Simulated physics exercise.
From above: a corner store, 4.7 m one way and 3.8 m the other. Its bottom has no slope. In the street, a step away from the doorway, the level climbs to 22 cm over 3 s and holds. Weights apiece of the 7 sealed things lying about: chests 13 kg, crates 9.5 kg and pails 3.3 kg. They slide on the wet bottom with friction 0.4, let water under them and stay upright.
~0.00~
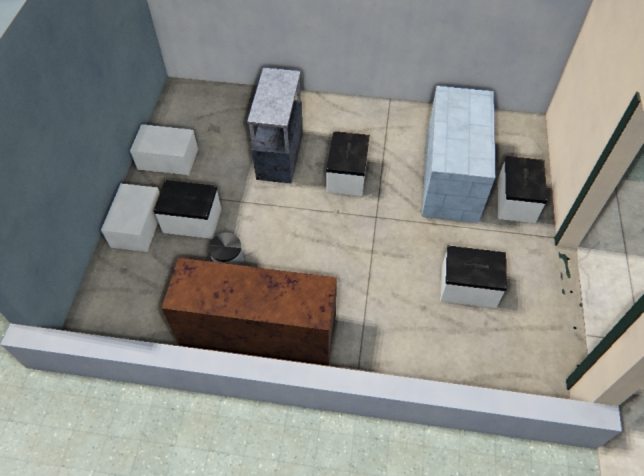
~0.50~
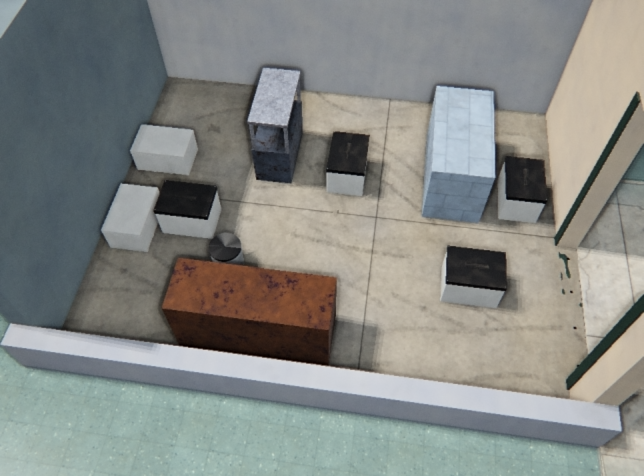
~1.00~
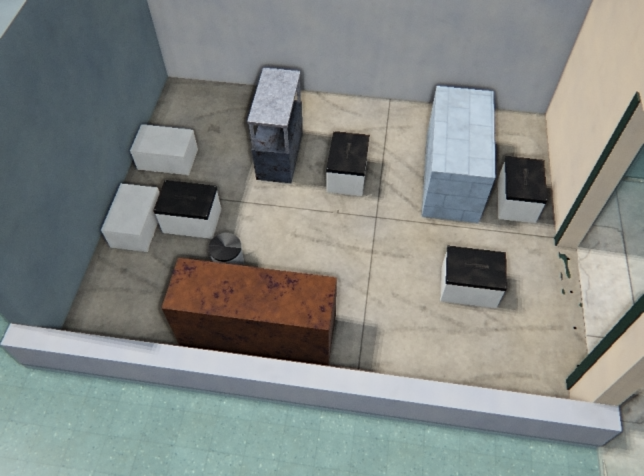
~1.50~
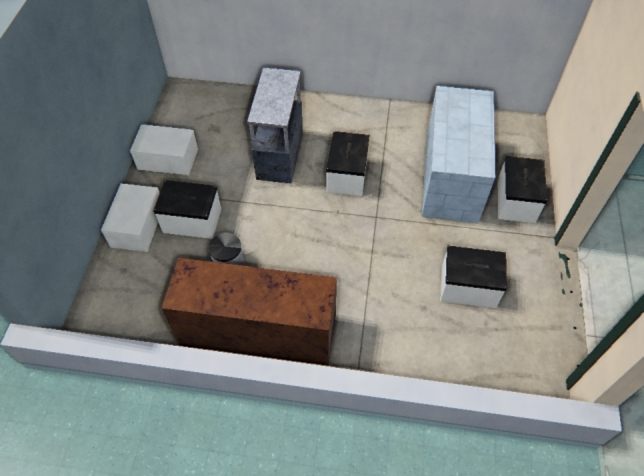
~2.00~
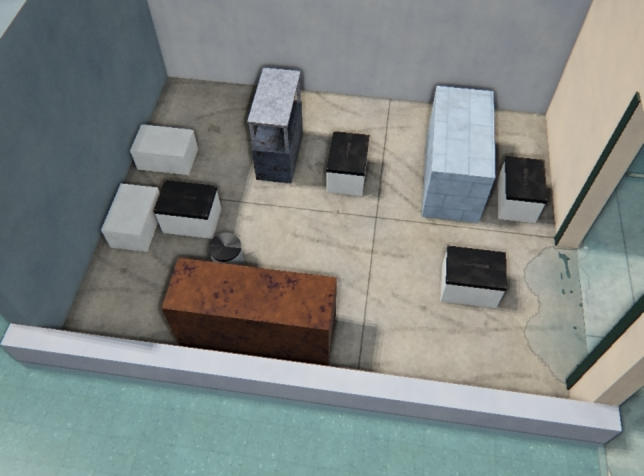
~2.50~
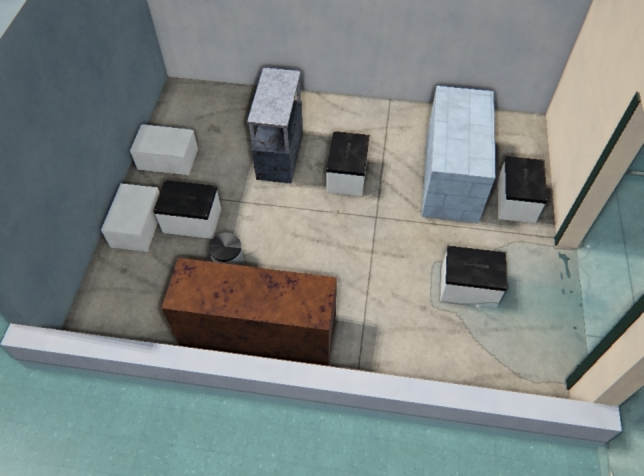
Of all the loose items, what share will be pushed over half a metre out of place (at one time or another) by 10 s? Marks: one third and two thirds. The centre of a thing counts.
That comes to two thirds or above.
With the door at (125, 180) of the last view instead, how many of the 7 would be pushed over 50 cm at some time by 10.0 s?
In that case 6 of them.
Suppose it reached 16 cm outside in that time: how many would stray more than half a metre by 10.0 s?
Then 4.
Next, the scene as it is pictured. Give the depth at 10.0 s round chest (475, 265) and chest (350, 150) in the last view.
Roughly 13 and 8 cm.
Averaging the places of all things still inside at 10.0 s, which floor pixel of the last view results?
Near (267, 186).
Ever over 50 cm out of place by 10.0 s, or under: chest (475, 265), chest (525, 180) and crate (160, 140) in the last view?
In that order: Past it, under, past it.
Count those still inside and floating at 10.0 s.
At that moment 6.
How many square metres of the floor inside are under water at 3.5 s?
Roughly 3.5 m2.
After 3.5 s 1 of 7 are over 50 cm from their spots; 0 afloat.
After 4.5 s 1 of 7 are over 50 cm from their spots; 0 afloat.
After 7.0 s 3 of 7 are over 50 cm from their spots; 4 afloat.
After 10.0 s 6 of 7 are over 50 cm from their spots, and 6 have been at some point; 6 afloat.
